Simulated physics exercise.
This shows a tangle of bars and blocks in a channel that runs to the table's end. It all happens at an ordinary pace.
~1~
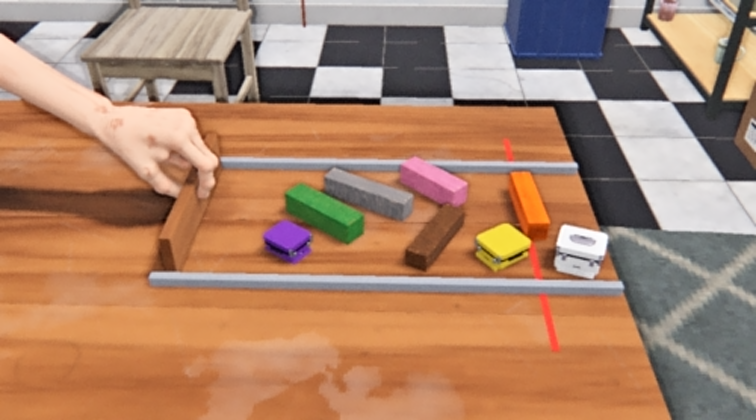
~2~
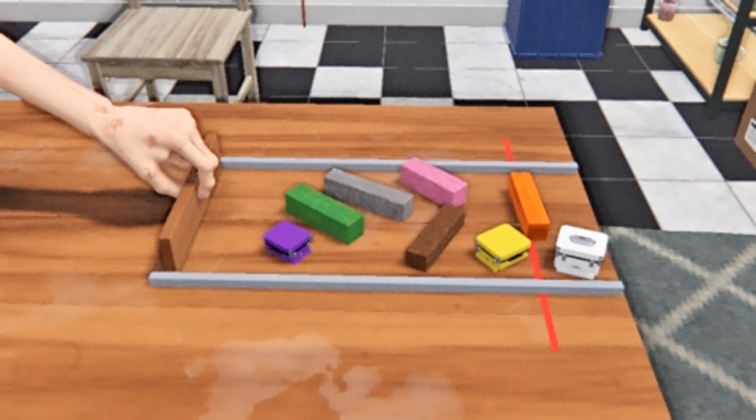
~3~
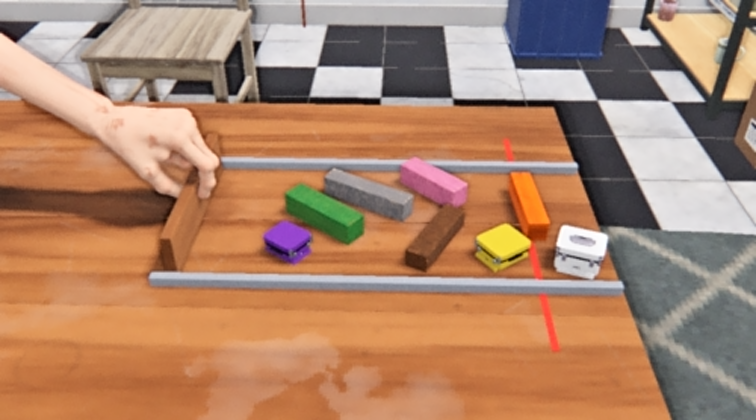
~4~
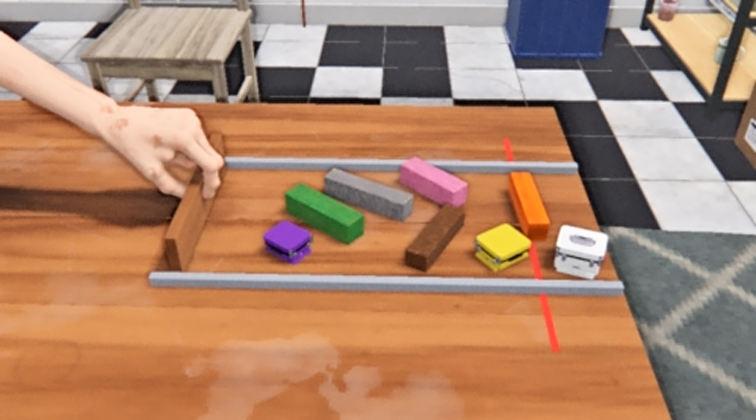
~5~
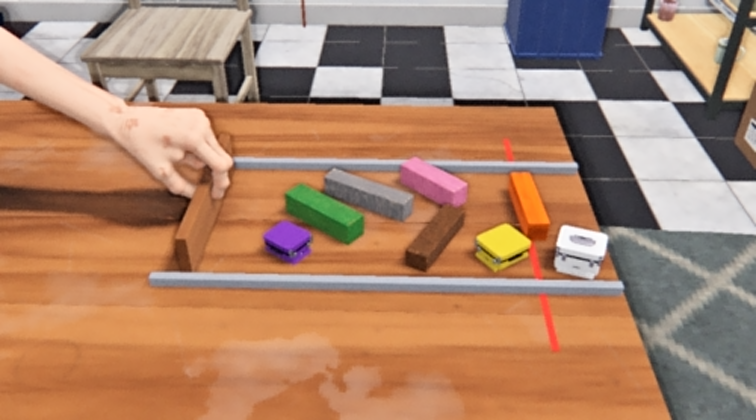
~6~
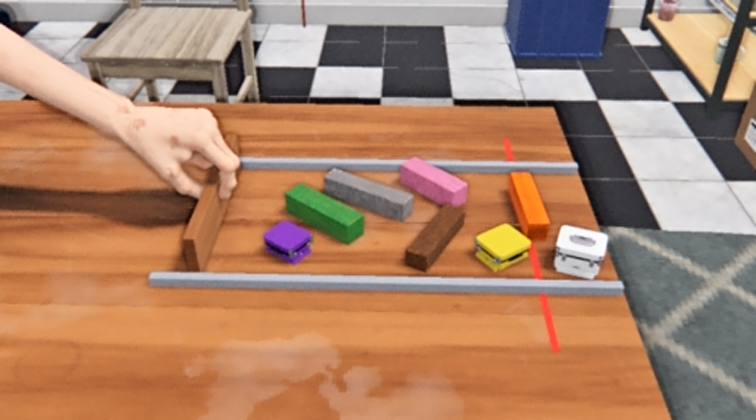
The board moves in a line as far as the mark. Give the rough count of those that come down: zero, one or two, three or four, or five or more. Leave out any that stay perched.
The number that fall off is three or four.
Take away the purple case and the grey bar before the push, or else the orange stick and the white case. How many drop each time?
It would be 1 and 1.
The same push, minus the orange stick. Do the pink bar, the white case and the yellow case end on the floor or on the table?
The pink bar is kept, the white case is lost, the yellow case drops off.
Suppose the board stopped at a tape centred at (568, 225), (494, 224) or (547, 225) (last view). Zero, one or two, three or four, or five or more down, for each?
The falls would be more than four; just one or two; either three or four.
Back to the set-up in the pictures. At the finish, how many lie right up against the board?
3 of them.
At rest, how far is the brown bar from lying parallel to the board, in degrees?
Some 55 degrees.
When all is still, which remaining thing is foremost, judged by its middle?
The brown bar.
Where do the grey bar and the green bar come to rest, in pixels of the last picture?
Near (561, 201) and (565, 220).
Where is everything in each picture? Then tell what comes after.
The first picture shows white case (580, 252); orange stick (528, 205); yellow case (503, 248); board (194, 199); tape (526, 224).
The second picture shows orange stick (528, 205); green bar (324, 214).
The third picture shows yellow case (503, 249); pink bar (433, 183).
The fourth picture shows white case (580, 252); brown bar (436, 236).
The fifth picture shows orange stick (528, 205); grey bar (368, 195).
The sixth picture shows white case (580, 252); orange stick (528, 205); yellow case (503, 249); board (215, 200); tape (526, 224).
Early on, none off yet; white case at rest near (580, 252); orange stick at rest near (528, 205); yellow case at rest near (503, 249).
Finally, the number that fall off is three or four; lost, yellow case, orange stick and white case.
